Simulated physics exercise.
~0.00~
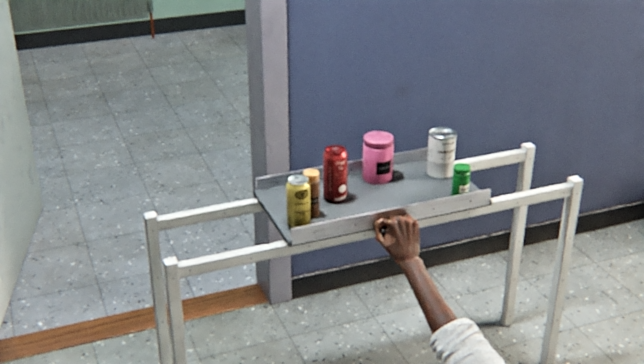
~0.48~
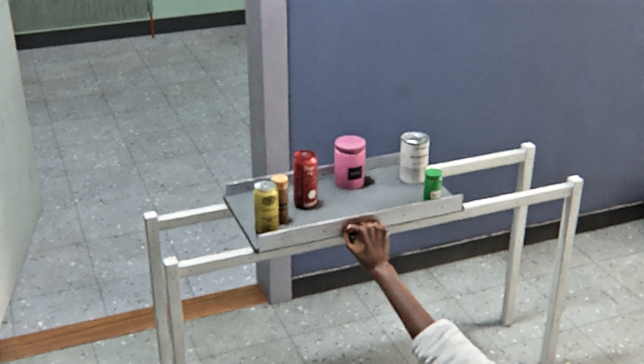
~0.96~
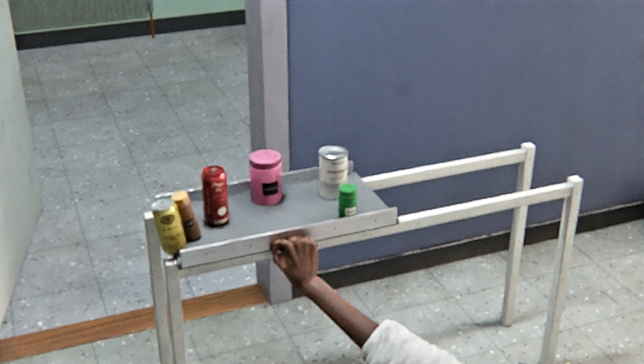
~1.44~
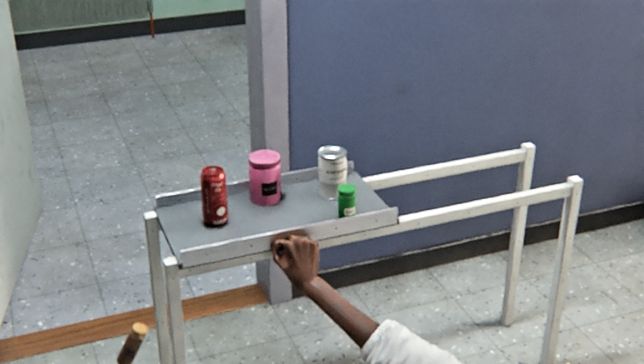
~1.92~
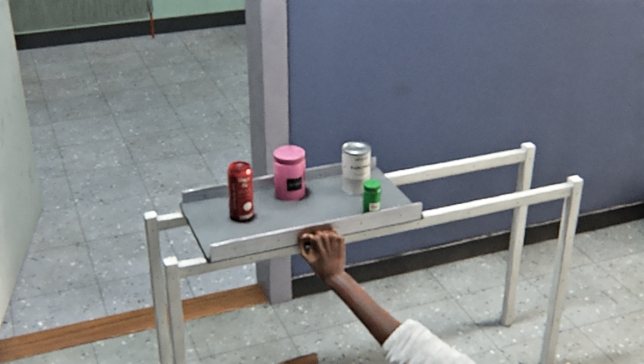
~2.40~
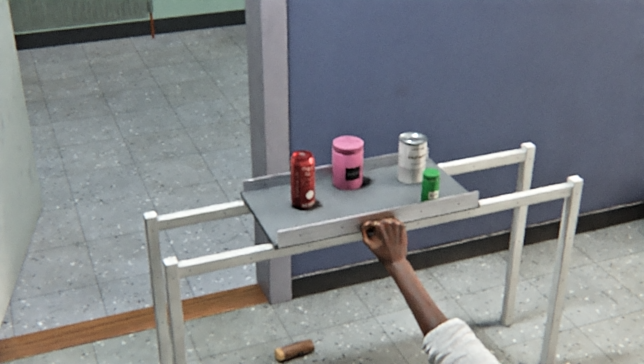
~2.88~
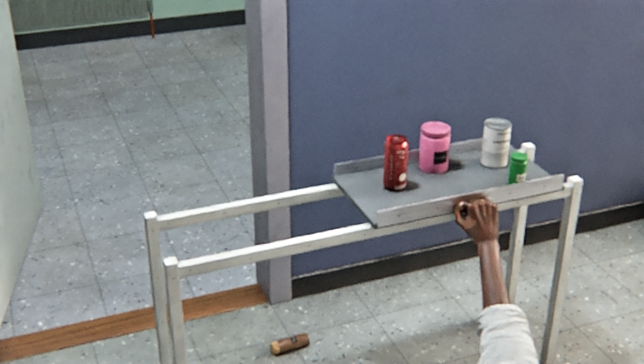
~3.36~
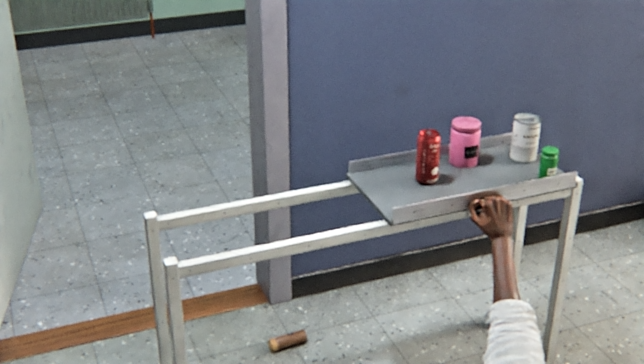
A grey tray with low rails along its long sides rests on a pale metal frame before a blue wall and tiled floor, seen from above. It carries a yellow can and small brown shaker at the left, then a red can, pink jar, white tin and green shaker. A hand on the near rail slides it left to the frame's end, where the yellow can and brown shaker tip and drop off. The hand then moves the tray right to the far end. The other four items stay upright aboard, while the brown shaker lies on the floor.
